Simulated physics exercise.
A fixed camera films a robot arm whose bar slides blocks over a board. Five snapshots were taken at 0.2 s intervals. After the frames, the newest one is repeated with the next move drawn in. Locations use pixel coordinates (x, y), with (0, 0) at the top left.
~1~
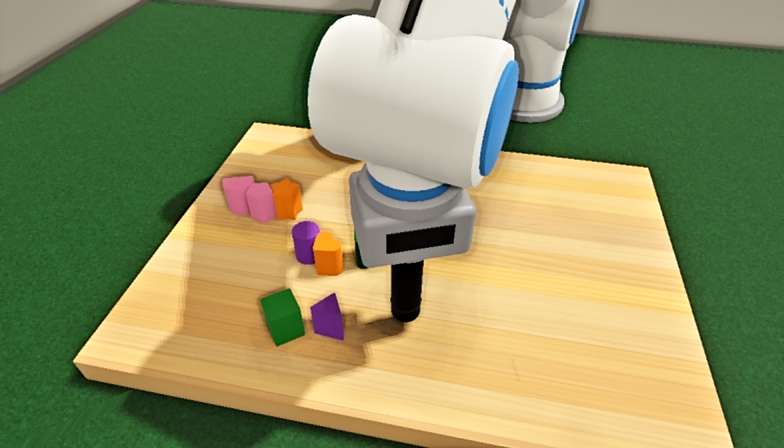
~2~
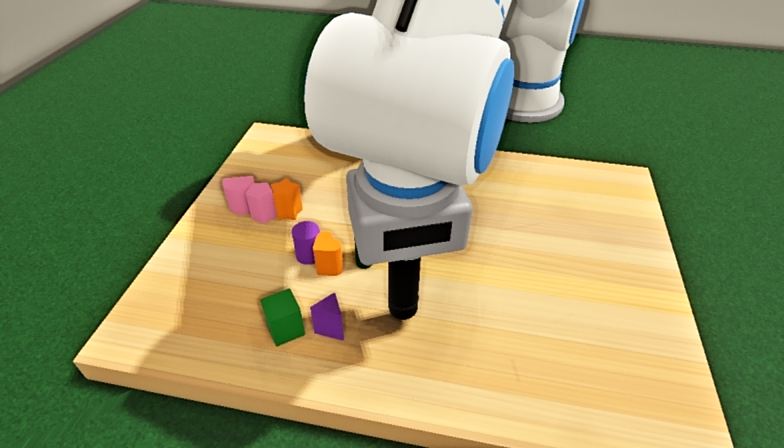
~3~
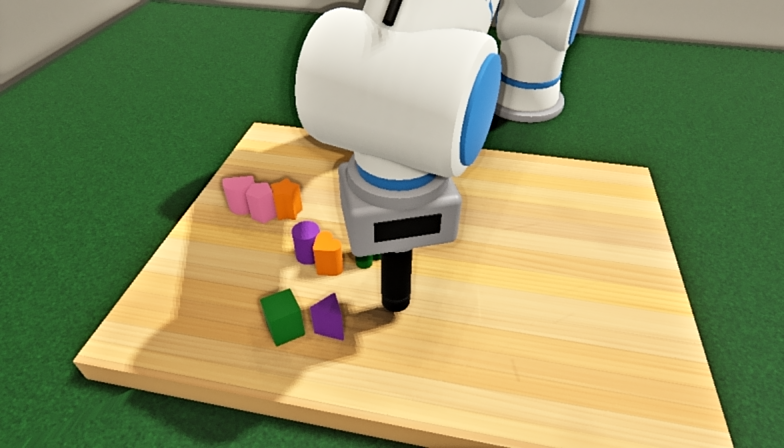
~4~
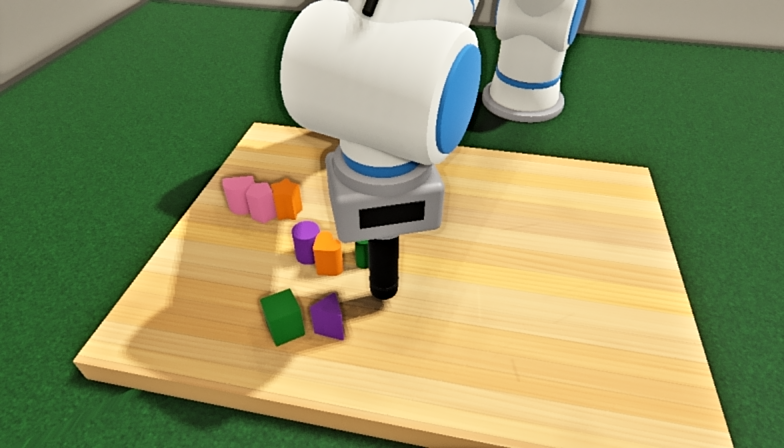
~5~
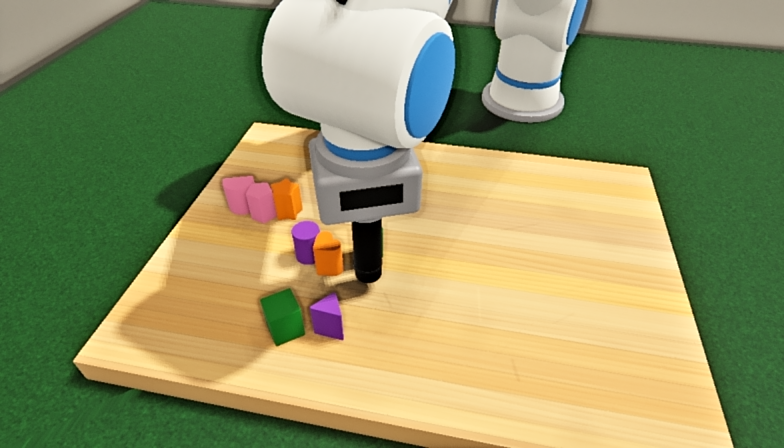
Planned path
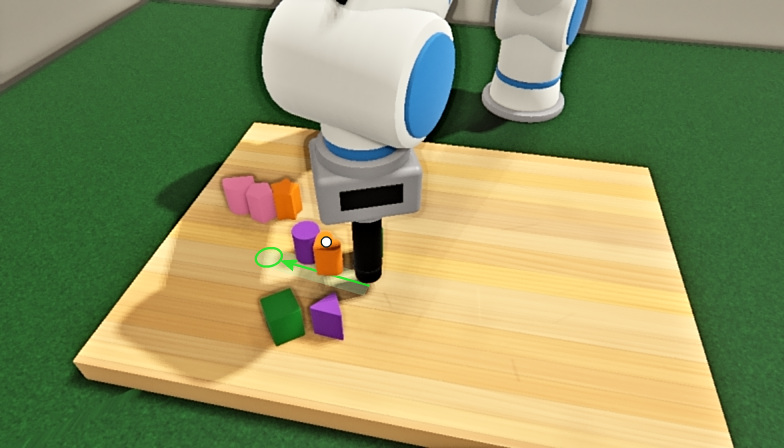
A white robot arm moving its black bar up and left across a wooden board, past small colored blocks that stay still.
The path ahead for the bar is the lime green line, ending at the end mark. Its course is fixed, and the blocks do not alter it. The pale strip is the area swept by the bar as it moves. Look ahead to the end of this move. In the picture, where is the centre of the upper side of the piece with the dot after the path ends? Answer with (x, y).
That would be at about pixel (298, 221).
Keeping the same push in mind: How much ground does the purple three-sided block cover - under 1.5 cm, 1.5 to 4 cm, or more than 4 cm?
The answer is under 1.5 cm.
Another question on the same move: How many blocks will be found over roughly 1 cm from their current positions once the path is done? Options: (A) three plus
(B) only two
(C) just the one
Option B.
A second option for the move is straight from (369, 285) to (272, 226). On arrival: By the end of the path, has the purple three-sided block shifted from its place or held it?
Once the bar is done, the purple three-sided block remains in the old spot.
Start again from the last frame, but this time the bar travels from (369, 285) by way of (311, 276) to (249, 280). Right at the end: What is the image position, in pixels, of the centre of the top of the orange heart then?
It sits at (307, 230).
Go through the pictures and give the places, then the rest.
The first frame shows lower end of the bar at (405, 312), tops of blocks, purple round block at (305, 230), orange heart at (326, 242), purple three-sided block at (328, 305), green heart hidden.
The second frame shows bar at (403, 309), blocks as before.
The third frame shows bar at (396, 302), blocks as before.
The fourth frame shows bar at (384, 290), blocks as before.
The fifth frame shows bar at (369, 274), purple round block at (305, 230), orange heart at (326, 242), purple three-sided block at (328, 305), green heart hidden.
The drawn path runs in a line from (369, 285) to (269, 257); the dot is on the orange heart.
What follows on the original path. One third of the way, bar at (332, 264); purple round block at (297, 223); orange heart at (315, 234), turned 25° clockwise.
Two thirds of the way, bar at (298, 255); purple round block at (286, 208); orange heart at (300, 222), turned 100° clockwise.
At the end, bar at (266, 246); purple round block at (286, 207); orange heart at (298, 221), turned 130° clockwise; purple three-sided block not moved; green heart not moved.
